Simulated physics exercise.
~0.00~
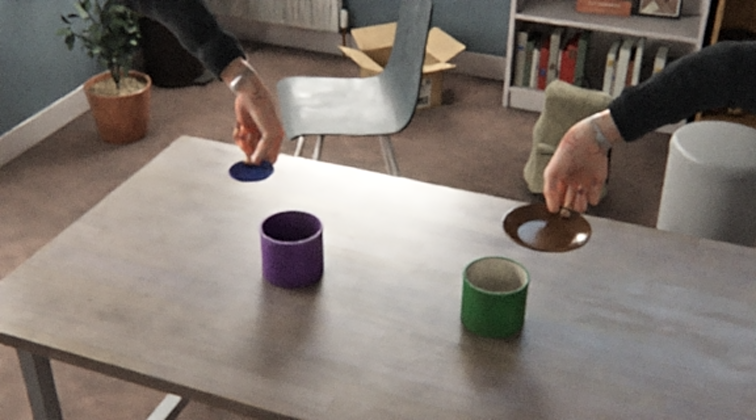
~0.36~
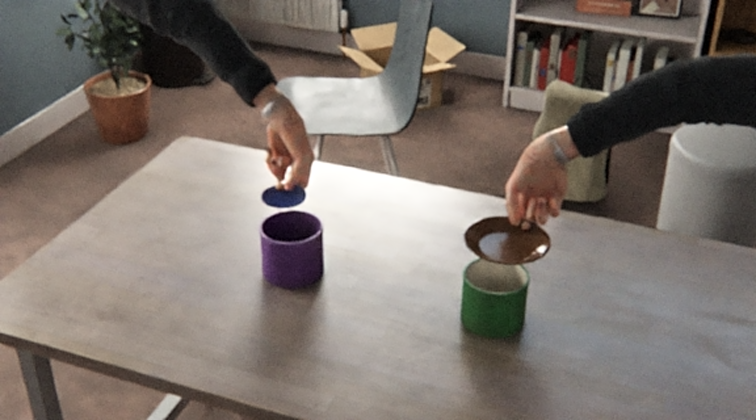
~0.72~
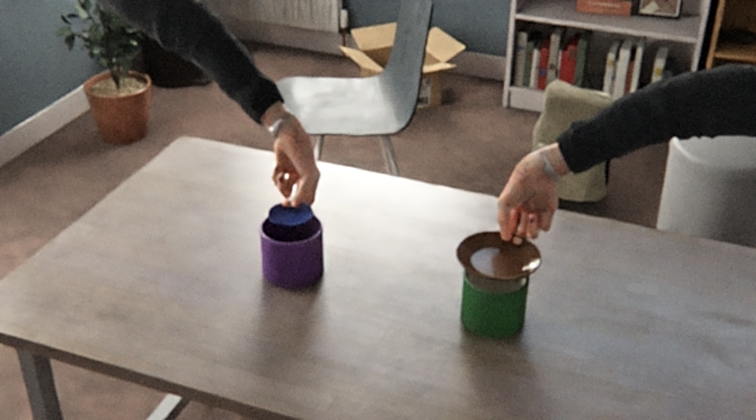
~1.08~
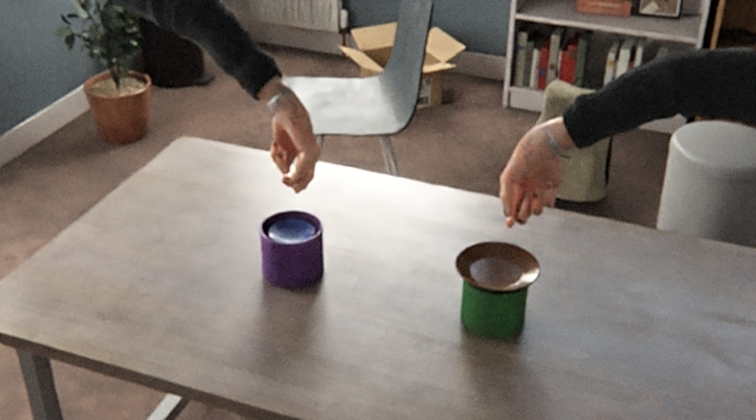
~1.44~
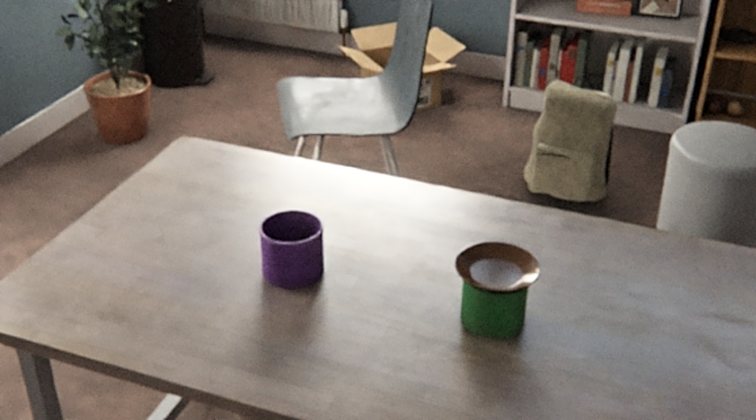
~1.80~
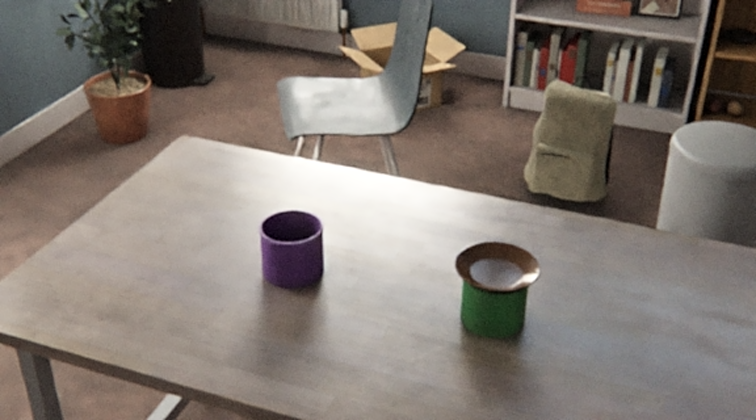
We see two hands lower a small blue disc onto a purple jar and a wider brown plate onto a green pot, then let go and withdraw. The blue disc drops inside the jar out of sight, while the brown plate stays resting on the pot's rim.
